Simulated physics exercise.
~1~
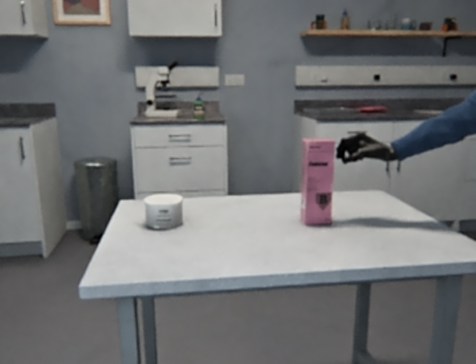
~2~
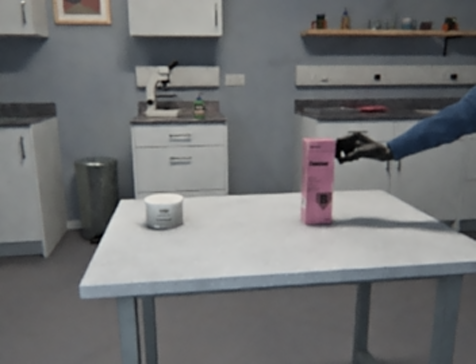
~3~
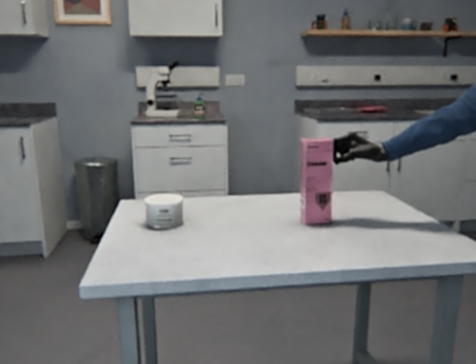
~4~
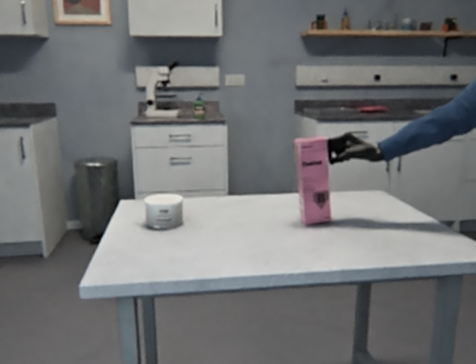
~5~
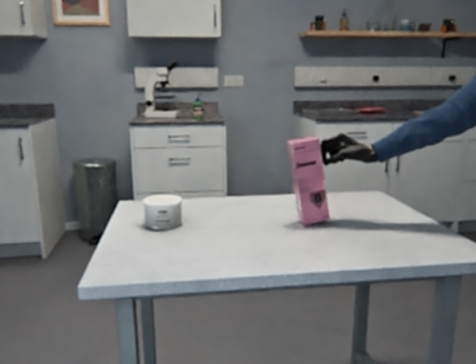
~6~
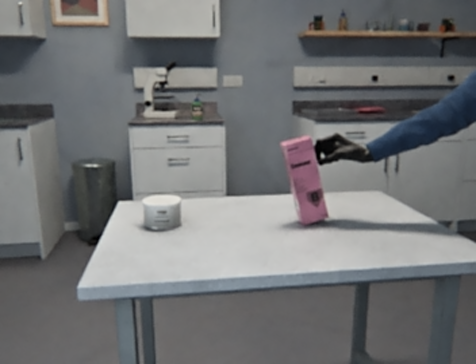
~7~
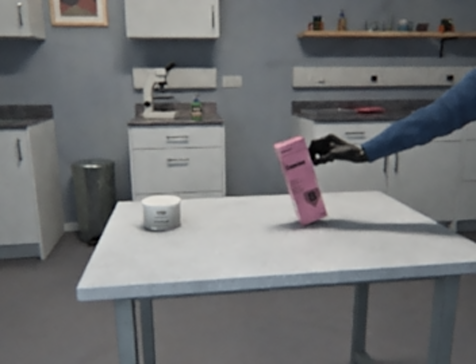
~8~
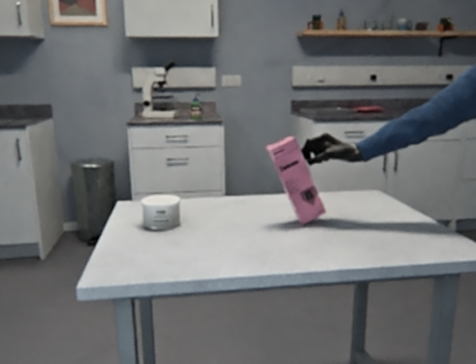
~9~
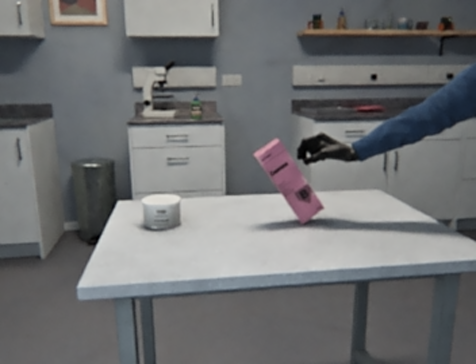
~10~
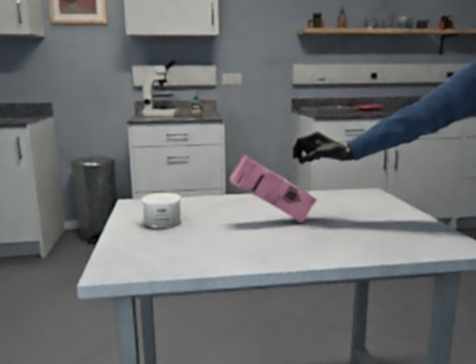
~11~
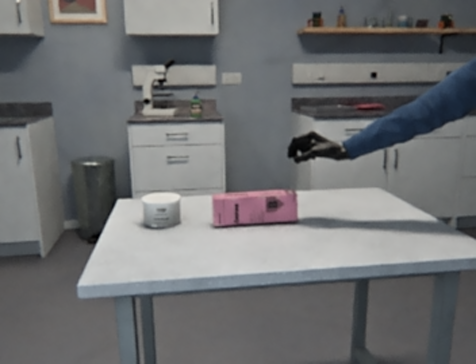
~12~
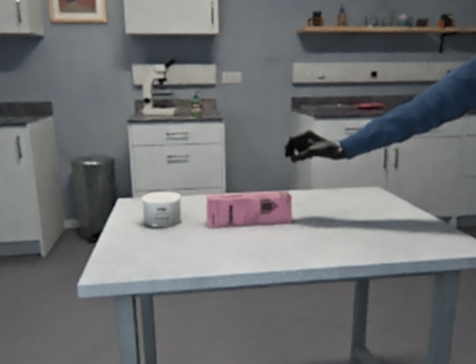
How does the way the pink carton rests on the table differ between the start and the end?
At the start the pink carton stands upright on the table. By the end it is lying on its side.
Pink carton tilting left as a dark-gloved hand pushes its upper part, then toppling onto its side near a white tub.
